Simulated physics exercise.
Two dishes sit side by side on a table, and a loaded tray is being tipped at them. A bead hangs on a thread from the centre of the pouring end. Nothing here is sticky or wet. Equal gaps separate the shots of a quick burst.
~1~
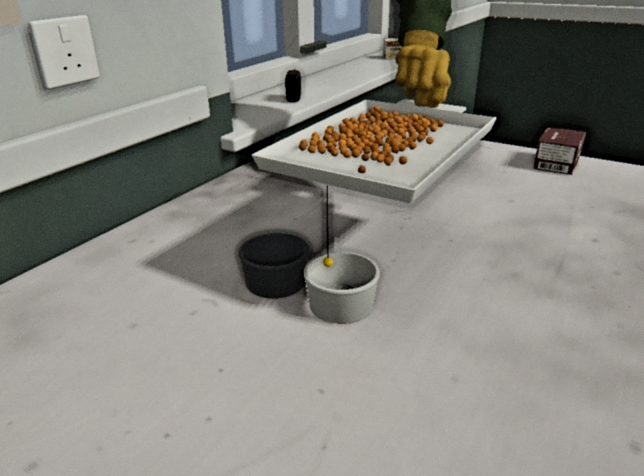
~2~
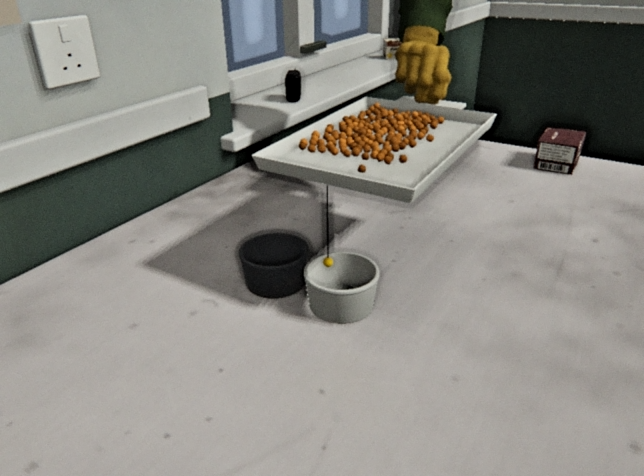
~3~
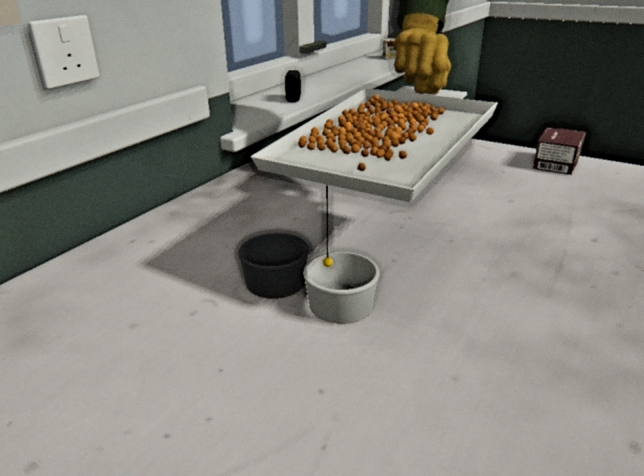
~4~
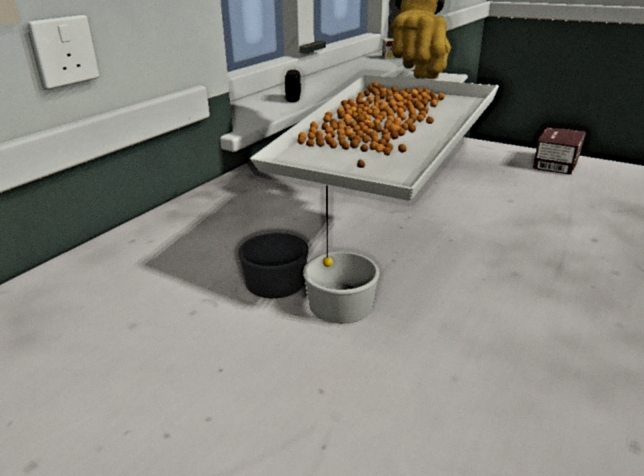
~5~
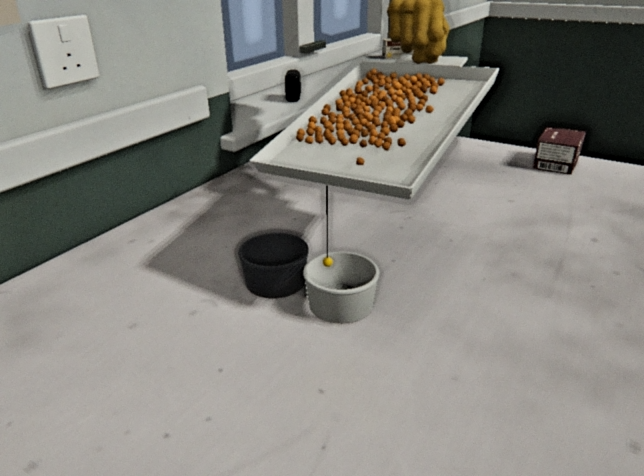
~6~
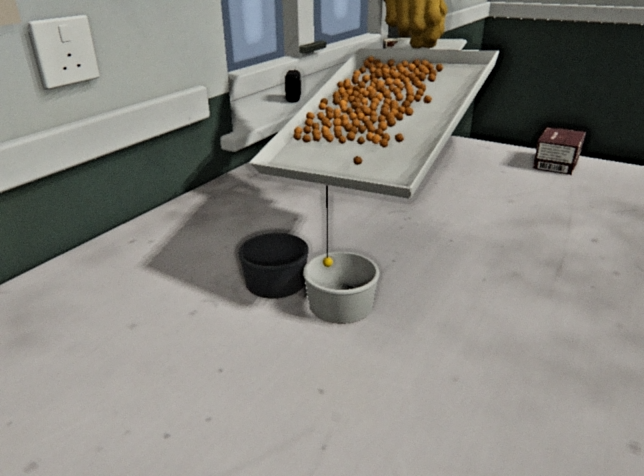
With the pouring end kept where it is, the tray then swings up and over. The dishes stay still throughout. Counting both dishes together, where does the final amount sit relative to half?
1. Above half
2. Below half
(2) Below half.
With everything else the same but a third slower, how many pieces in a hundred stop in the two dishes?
Close to 10 per cent.
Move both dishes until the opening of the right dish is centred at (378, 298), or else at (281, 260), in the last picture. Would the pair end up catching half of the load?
The first try: The smaller part. The second: Under half.
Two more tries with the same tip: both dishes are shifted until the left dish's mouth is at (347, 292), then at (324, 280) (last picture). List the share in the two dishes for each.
10% for the first placement, 10% for the second.
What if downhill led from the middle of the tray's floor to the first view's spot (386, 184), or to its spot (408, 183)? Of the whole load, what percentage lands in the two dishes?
In order, some 0 % and some 0 %.
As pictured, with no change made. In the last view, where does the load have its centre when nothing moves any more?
Around (253, 322), give or take.
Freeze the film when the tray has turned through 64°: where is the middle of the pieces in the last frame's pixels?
Somewhere near pixel (297, 162).
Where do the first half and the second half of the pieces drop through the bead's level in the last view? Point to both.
I'd put it at roughly (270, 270), and after that at roughly (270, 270).
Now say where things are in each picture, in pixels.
In the first picture, corners of the pouring end (258, 154) and (412, 187), level; middle of the load (376, 132), roasted chickpeas; left dish (255, 278); right dish (323, 302); bead on its thread (328, 262).
In the second picture, corners of the pouring end (258, 154) and (411, 187), level; middle of the load (376, 130).
In the third picture, corners of the pouring end (257, 155) and (411, 186), tipped barely, lowest at the left corner; middle of the load (376, 124).
In the fourth picture, corners of the pouring end (257, 157) and (410, 185), tipped a little, lowest at the left corner; middle of the load (375, 114).
In the fifth picture, corners of the pouring end (256, 159) and (409, 184), tipped a little, lowest at the left corner; middle of the load (374, 105).
In the sixth picture, corners of the pouring end (255, 160) and (408, 184), tipped clearly, lowest at the left corner; middle of the load (372, 97); left dish (254, 278); right dish (323, 302).
Just after the last frame, tray tipped steeply; the larger part on the tray; just a few outside both; about a tenth in the air.
A moment on, tray tipped past a quarter turn; roughly a third on the tray; about a tenth in the left dish; roughly a third outside both; roughly a quarter in the air.
Further on, tray tipped past a quarter turn; about a tenth in the left dish; the larger part outside both.
When it is over, tray tipped past a quarter turn; not one in the right dish; about a tenth in the left dish; the larger part outside both.
